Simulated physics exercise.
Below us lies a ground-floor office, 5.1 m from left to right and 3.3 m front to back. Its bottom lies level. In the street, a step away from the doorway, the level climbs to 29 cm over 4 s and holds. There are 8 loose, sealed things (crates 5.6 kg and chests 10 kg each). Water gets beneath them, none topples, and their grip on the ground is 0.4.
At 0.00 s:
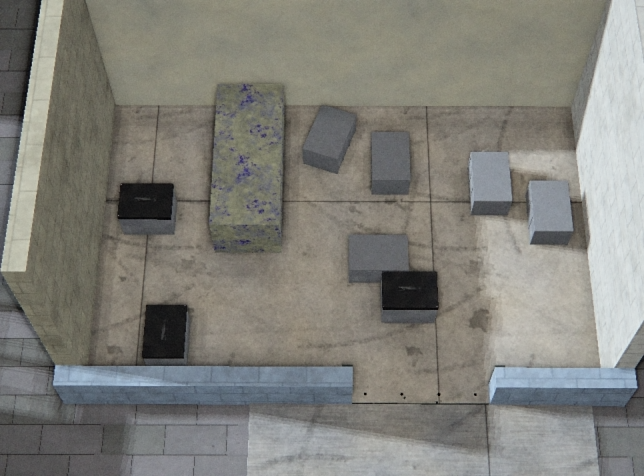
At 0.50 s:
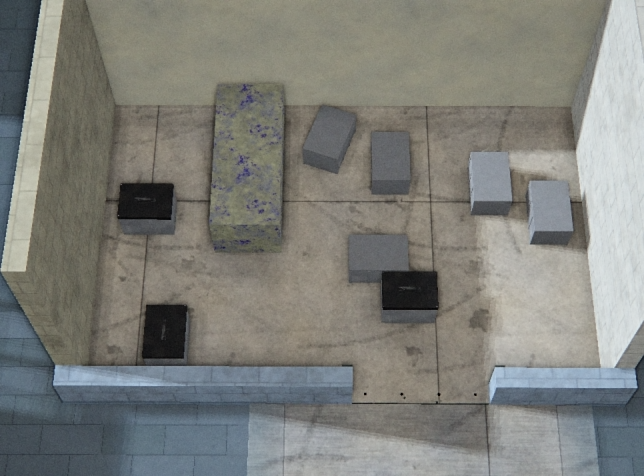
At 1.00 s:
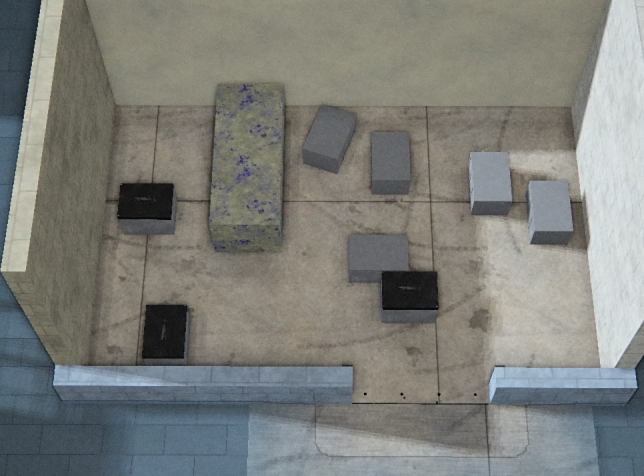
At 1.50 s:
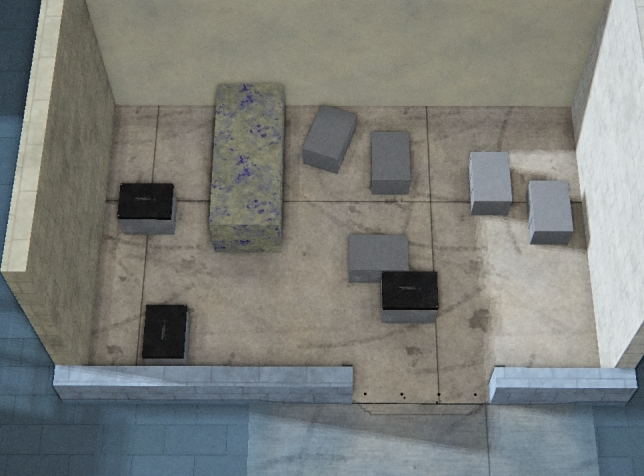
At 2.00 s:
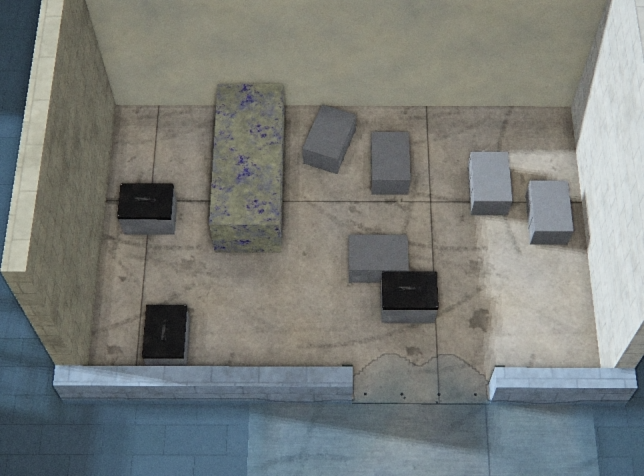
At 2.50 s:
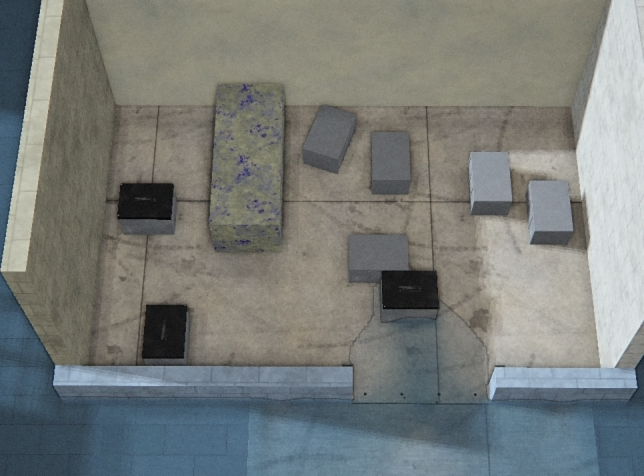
In this clip, seen from above, water spreads over the paving outside a walled room holding grey and black-topped blocks and a long mottled one, then enters through the front gap onto the floor while the blocks stay still.
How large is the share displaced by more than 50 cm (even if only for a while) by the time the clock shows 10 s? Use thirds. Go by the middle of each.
It is one to two thirds.
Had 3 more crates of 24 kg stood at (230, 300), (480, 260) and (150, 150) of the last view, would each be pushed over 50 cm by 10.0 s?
In that order: Short of it, past it, under.
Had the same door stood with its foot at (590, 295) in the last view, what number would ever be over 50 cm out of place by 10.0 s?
In that case 8 of them.
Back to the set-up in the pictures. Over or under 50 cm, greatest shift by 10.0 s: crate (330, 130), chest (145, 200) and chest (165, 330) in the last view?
In turn: Under, under, less.
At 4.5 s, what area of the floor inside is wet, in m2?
Roughly 9.5 m2.
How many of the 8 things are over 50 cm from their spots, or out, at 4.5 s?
By then 2.
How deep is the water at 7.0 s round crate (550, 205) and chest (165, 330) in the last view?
Roughly 18 and 1 cm.
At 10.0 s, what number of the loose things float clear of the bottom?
7 of them.
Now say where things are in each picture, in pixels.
A chest at (410, 289), on the bottom; a crate at (491, 176), on the bottom; 0.0 m2 under water; 0 of 8 have shifted, in the first picture.
A chest at (410, 289) rests on the ground; a crate at (491, 176), on the bottom; water covers 0.0 m2; 0 of 8 have shifted, in the second picture.
A chest at (410, 289) rests on the ground; a crate at (491, 176), on the bottom; water covers 0.0 m2; 0 of 8 have shifted, in the third picture.
A chest at (410, 289) rests on the ground; a crate at (491, 176), on the bottom; water covers 0.0 m2; 0 of 8 have shifted, in the fourth picture.
A chest at (410, 289) rests on the ground; a crate at (491, 176), on the bottom; water covers 0.3 m2; 0 of 8 have shifted, in the fifth picture.
A chest at (410, 289) rests on the ground; a crate at (491, 176), on the bottom; water covers 0.9 m2; 0 of 8 have shifted, in the sixth picture.
After 3.5 s 1 of 8 are over 50 cm from their spots; 0 afloat.
After 4.5 s 2 of 8 are over 50 cm from their spots; 2 afloat.
After 7.0 s 4 of 8 are over 50 cm from their spots; 6 afloat.
After 10.0 s 3 of 8 are over 50 cm from their spots, and 5 have been at some point; 7 afloat.
